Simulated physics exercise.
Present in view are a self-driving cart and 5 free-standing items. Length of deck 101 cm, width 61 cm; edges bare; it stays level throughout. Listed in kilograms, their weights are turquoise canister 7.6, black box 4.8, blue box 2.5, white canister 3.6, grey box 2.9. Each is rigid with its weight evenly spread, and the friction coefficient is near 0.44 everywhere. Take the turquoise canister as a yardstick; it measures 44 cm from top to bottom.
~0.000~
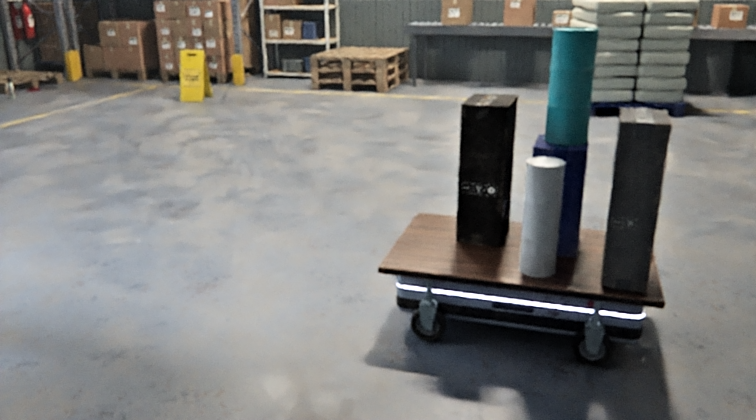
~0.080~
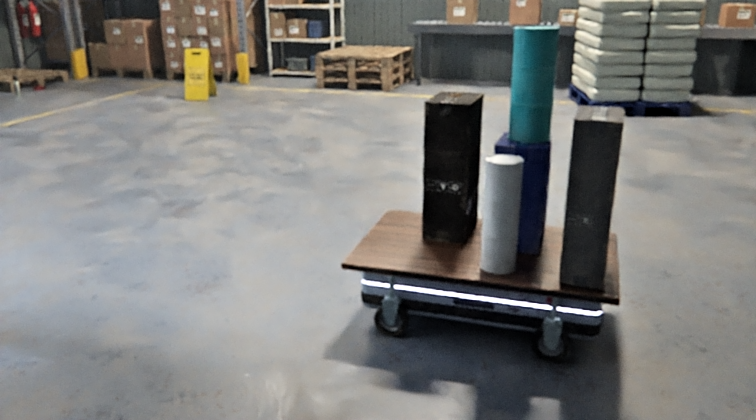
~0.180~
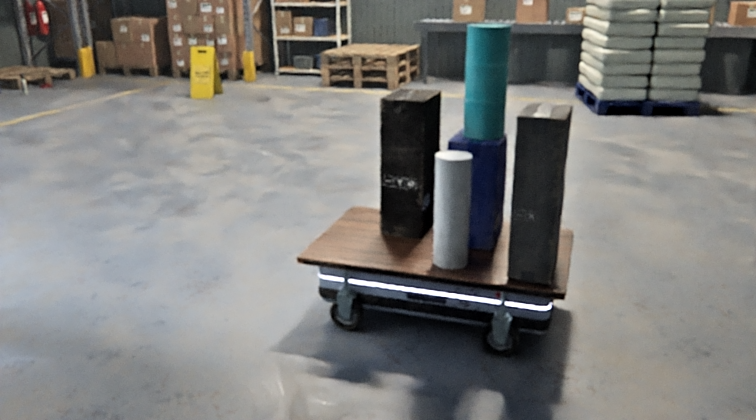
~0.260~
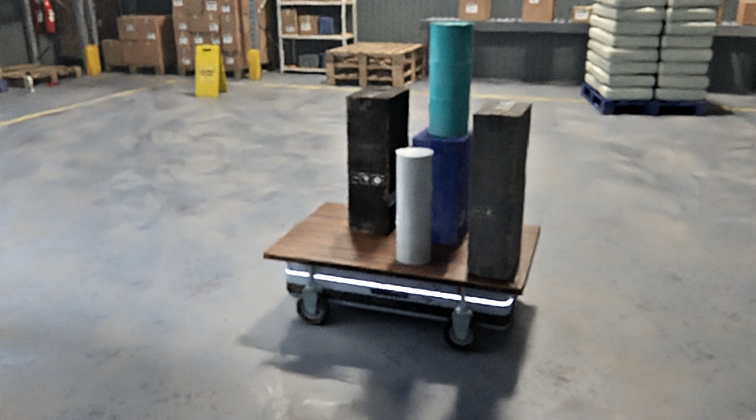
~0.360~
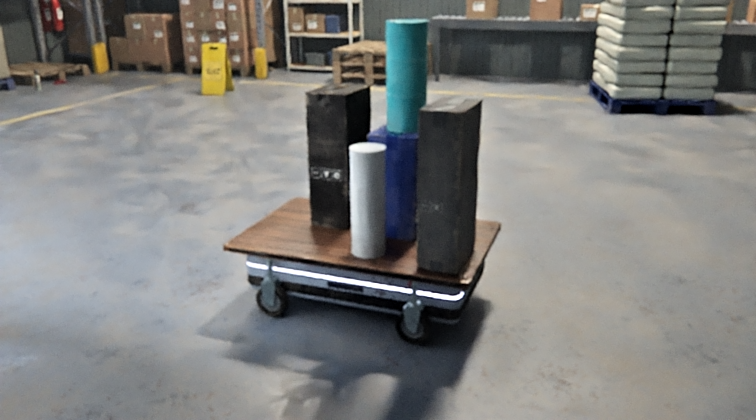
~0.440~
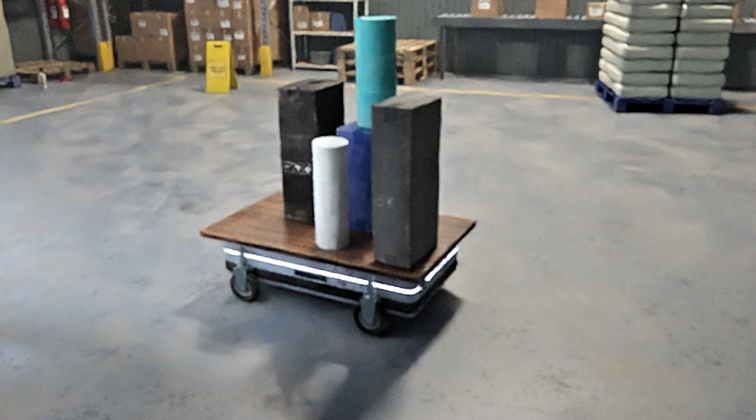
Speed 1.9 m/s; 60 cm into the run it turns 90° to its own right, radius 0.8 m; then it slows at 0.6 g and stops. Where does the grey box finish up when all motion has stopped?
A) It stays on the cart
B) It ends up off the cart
B, it ends up off the cart.
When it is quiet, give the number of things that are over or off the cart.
Total: 5.
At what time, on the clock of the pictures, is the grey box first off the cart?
About 1.0 seconds.
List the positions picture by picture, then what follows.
In the first picture, 0 cm covered; grey box (633, 199); turquoise canister (571, 86).
In the second picture, 15 cm covered; blue box (521, 192); white canister (501, 214).
In the third picture, 34 cm covered; turquoise canister (486, 81); black box (411, 162).
In the fourth picture, 49 cm covered; blue box (442, 185); white canister (414, 206).
In the fifth picture, 68 cm covered; turquoise canister (407, 76); black box (341, 155).
In the sixth picture, 84 cm covered, turned 7°; grey box (407, 180).
After 0.84 s, 160 cm covered, turned 61°; white canister now off the cart; grey box slid 8 cm near (266, 141); black box leaning 32°.
After 1.24 s, 232 cm covered, turned 90°; turquoise canister, black box, blue box and grey box now off the cart.
At rest (2.0 s), off the cart, turquoise canister, black box, blue box, white canister and grey box. In the last view, grey box near (216, 189).
